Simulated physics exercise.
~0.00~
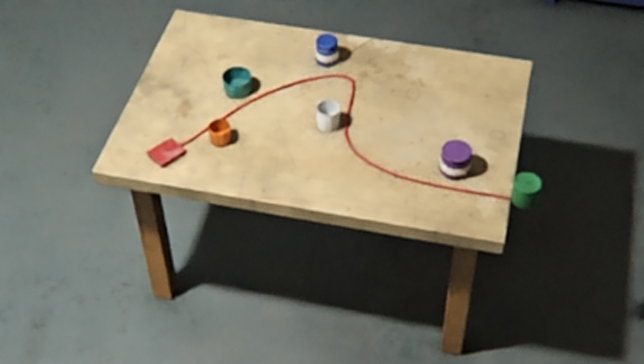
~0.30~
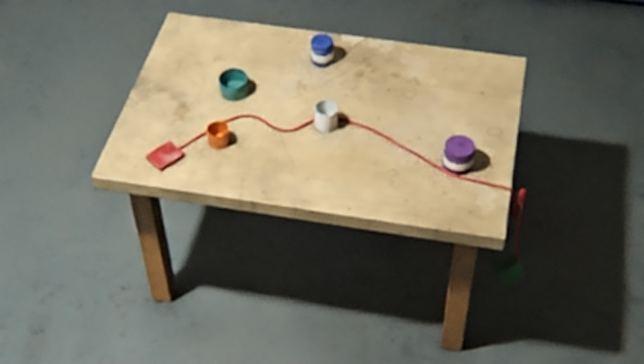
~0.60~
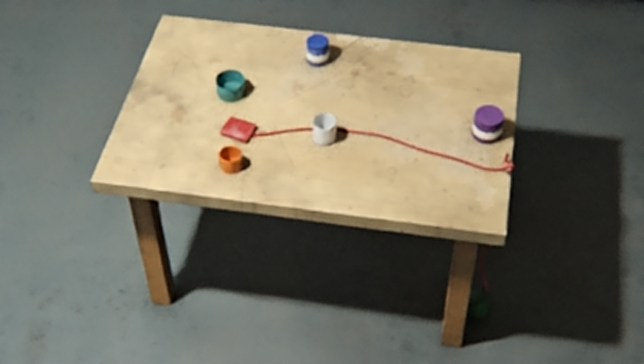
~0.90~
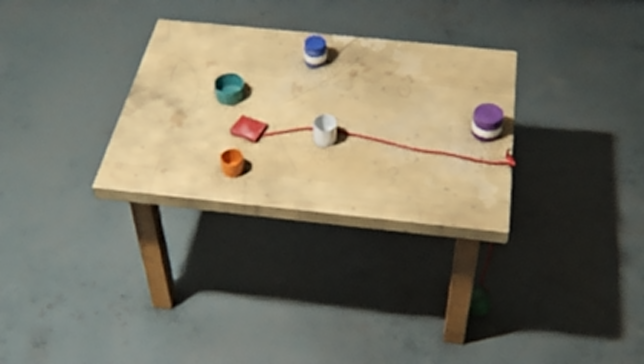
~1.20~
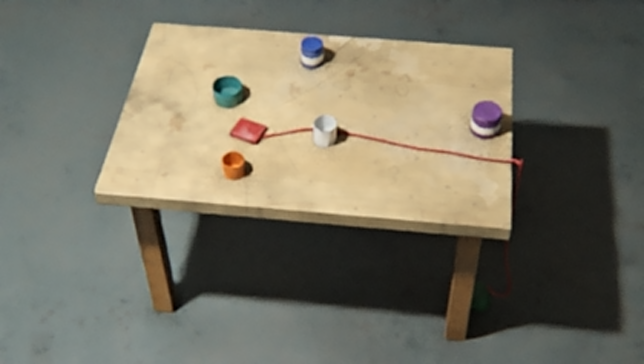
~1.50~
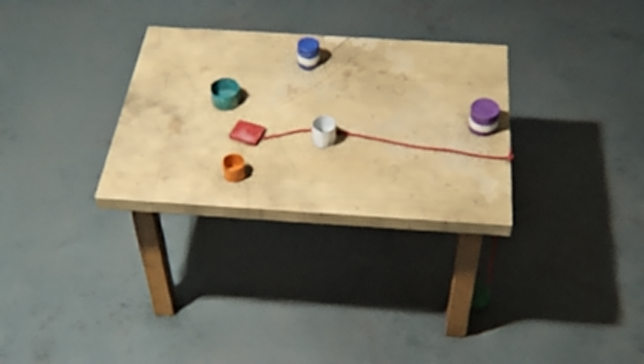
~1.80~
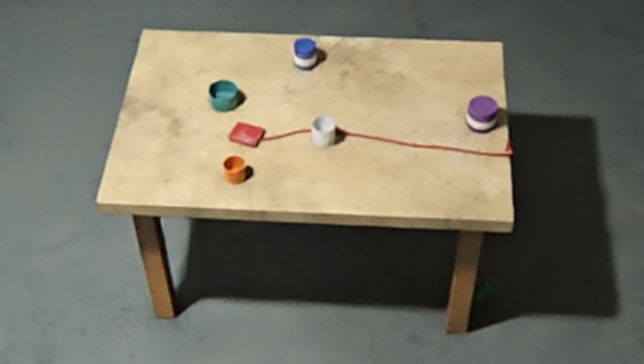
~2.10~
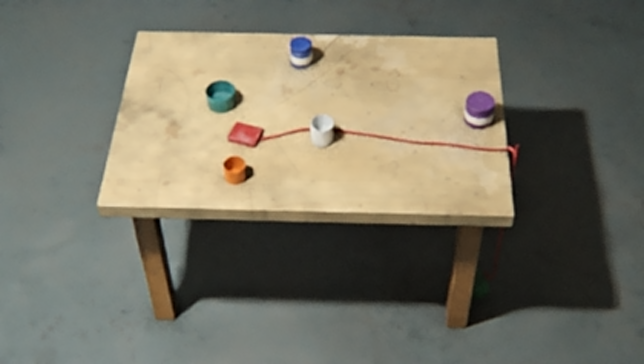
A green object dropped off the right edge of a wooden table, pulling its red cord tight and dragging a flat red object rightward, while the orange and purple containers shifted; it ended up hanging below as everything else stayed on top.
